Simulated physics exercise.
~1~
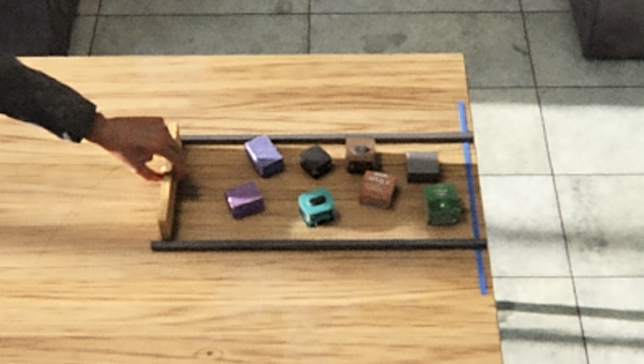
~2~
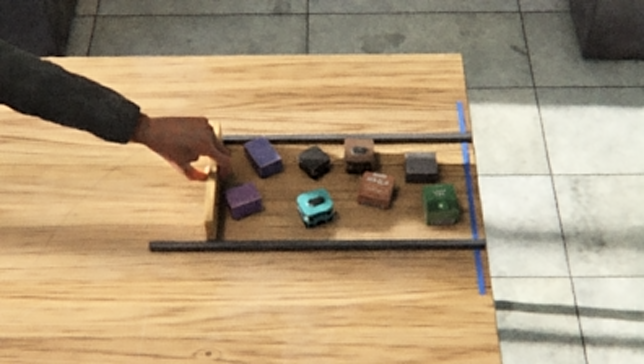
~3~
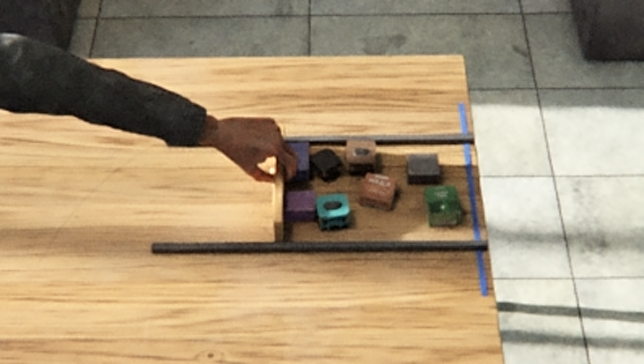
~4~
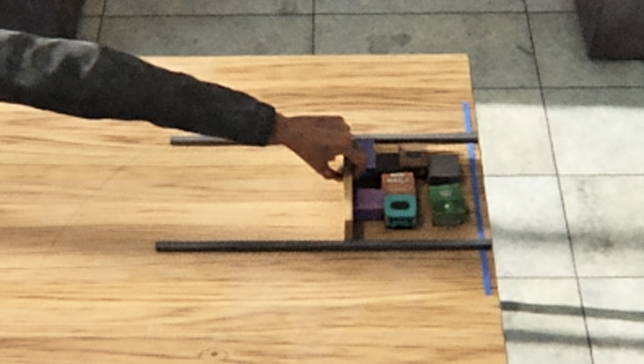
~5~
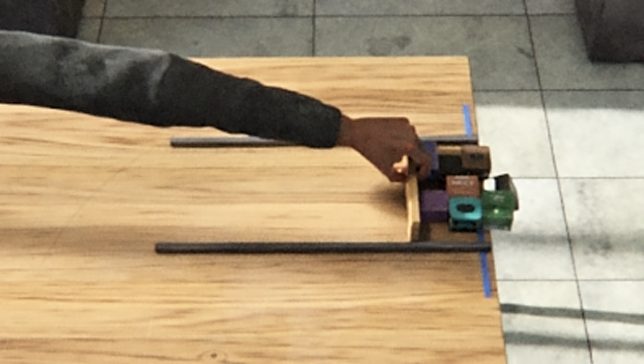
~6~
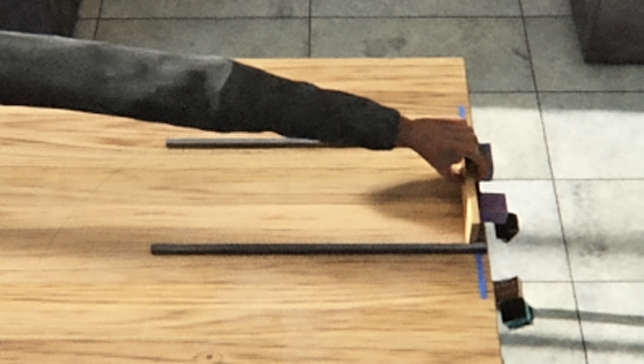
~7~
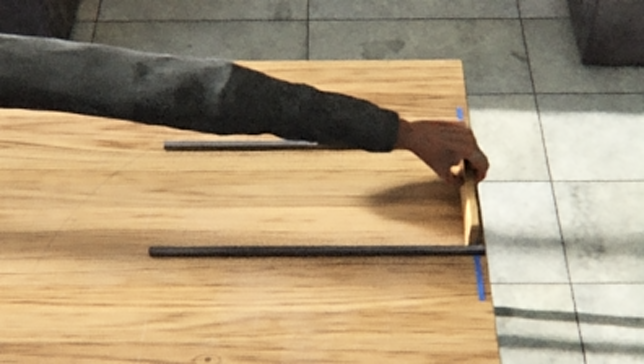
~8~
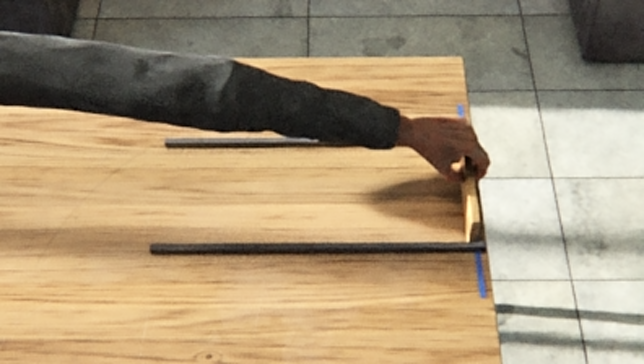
A hand slid an upright wooden board to the right between two dark rails, bunching up the small colourful blocks and pushing them over the table's edge, until the channel was empty and the board stood still at the blue tape.
